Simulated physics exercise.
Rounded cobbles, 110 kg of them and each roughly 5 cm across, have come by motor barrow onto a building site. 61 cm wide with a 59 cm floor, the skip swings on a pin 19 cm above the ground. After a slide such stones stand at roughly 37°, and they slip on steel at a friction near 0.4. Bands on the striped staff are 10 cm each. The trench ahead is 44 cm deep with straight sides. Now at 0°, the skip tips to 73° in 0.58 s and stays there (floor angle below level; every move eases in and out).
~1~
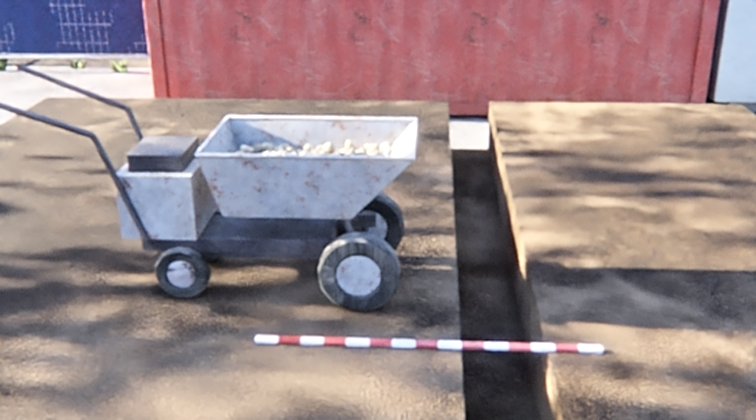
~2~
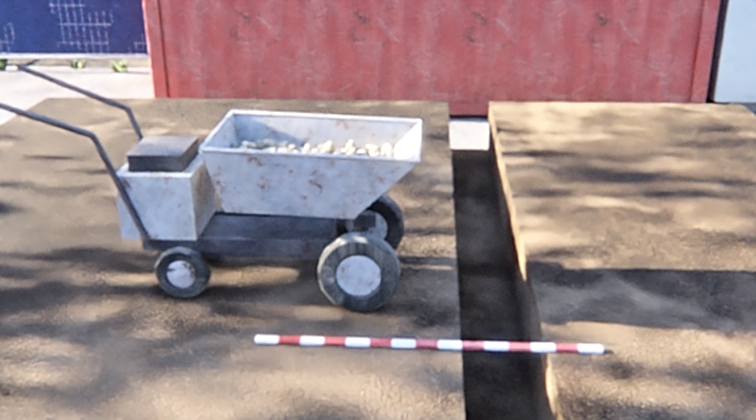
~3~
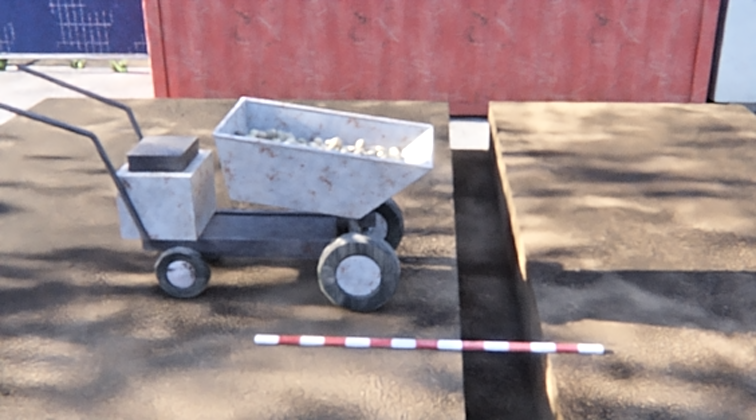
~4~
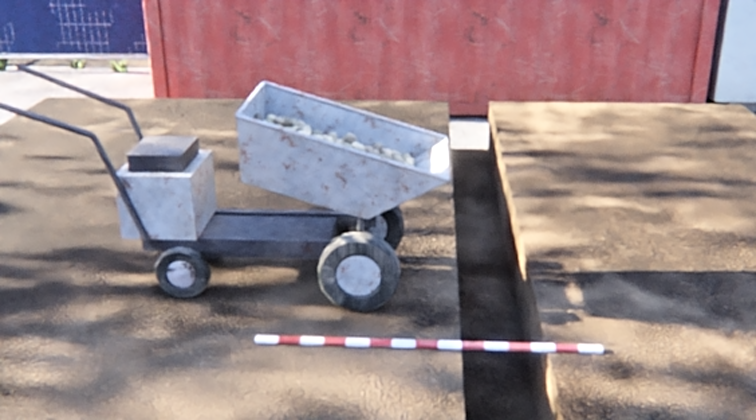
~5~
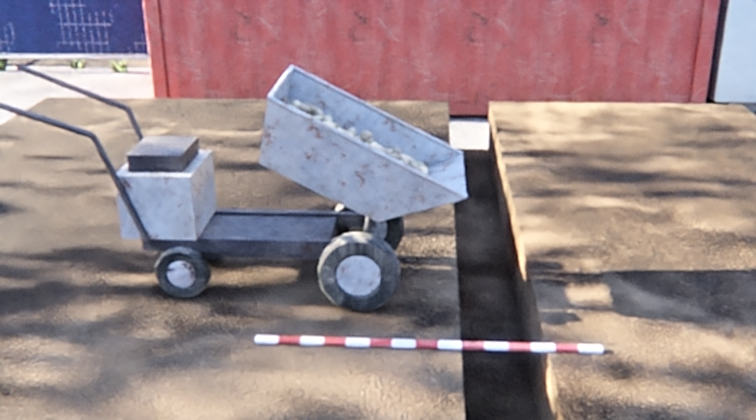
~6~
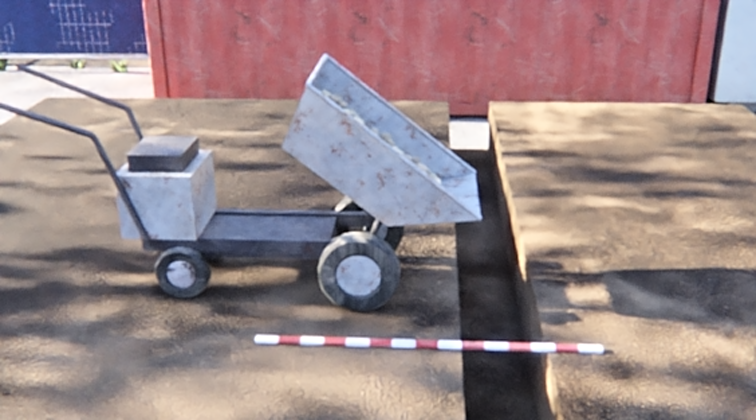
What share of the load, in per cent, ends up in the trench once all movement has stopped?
About 47 per cent.
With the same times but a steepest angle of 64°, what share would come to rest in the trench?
About 45 per cent would end up in the trench.
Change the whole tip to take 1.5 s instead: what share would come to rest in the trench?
In that case some 70 per cent.
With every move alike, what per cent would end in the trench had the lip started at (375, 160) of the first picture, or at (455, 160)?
That gives roughly 80 per cent and roughly 10 per cent.
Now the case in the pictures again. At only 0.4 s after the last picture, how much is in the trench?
I'd put it near 15 per cent.
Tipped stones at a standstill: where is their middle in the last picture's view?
At about pixel (548, 284) in the last view.
Then, 0.1 s after the last picture the floor is at 61°, 100 % in the skip; the foremost stones are at (467, 231).
Then, 0.4 s after the last picture the floor is at 73°, 78 % in the skip, 16 % in the trench, 7 % past the trench; the foremost stones are at (556, 281).
Then, 0.7 s after the last picture the floor is at 73°, 6 % in the skip, 41 % in the trench, 53 % past the trench; the foremost stones are at (748, 286).
Then, 2.7 s after the last picture the floor is at 73°, 0 % in the skip, 47 % in the trench, 53 % past the trench; the foremost stones are past the picture's edge.
